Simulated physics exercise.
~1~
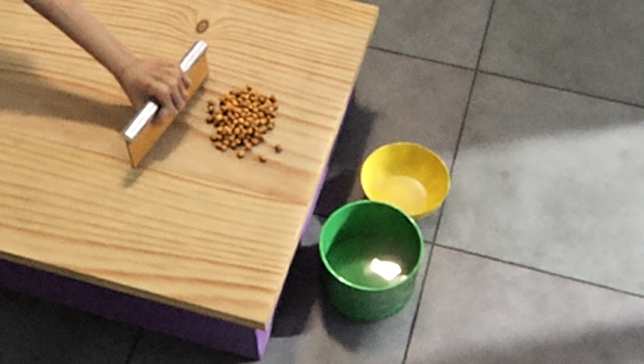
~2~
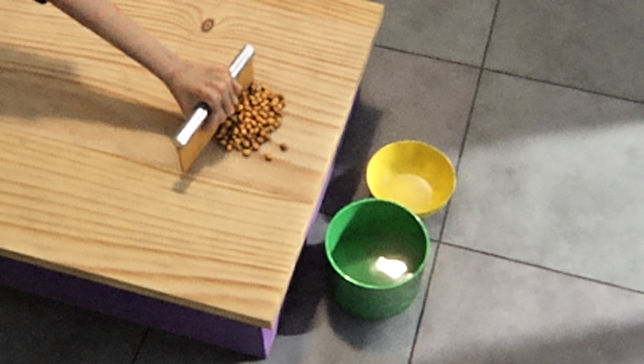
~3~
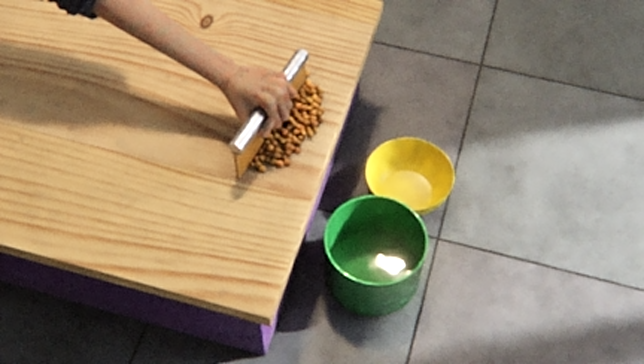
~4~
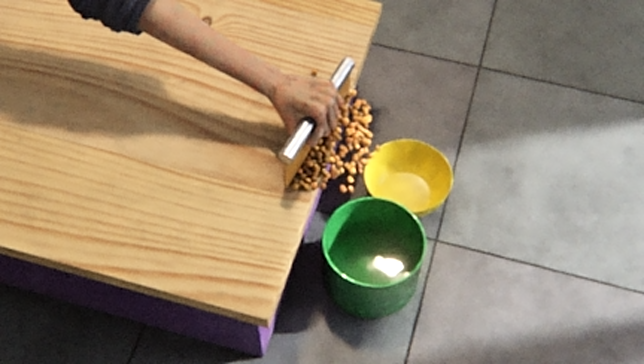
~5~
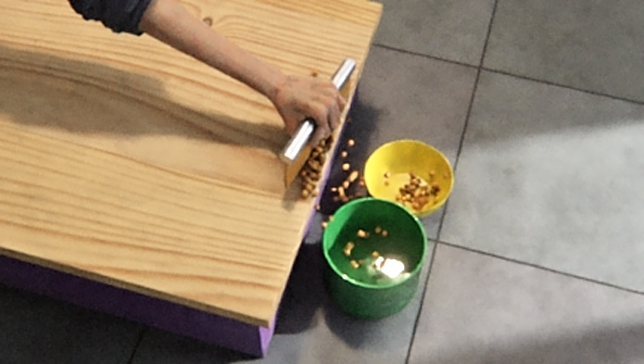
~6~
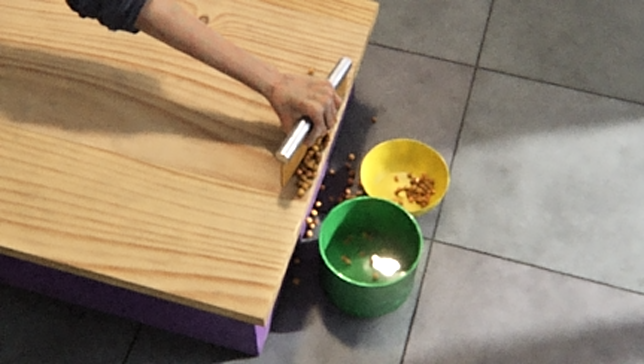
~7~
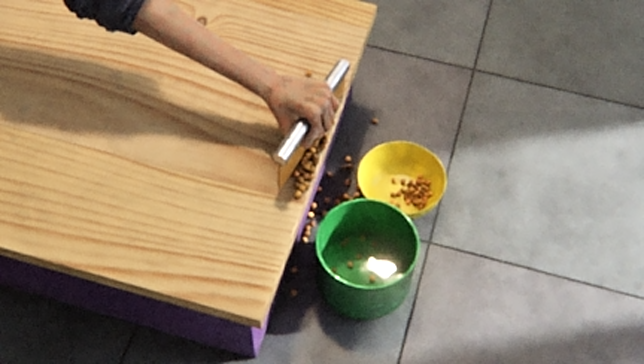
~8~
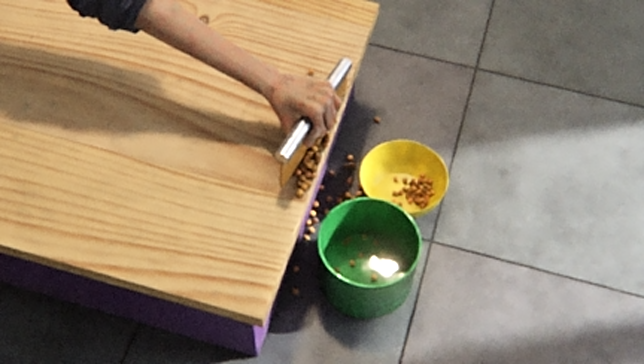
On a wooden tabletop above a grey tiled floor, a hand pushes a pile of roasted chickpeas rightward with a scraper and stops at the edge; some drop into the yellow bowl, fewer into the green pot, many miss both, and some remain on top.
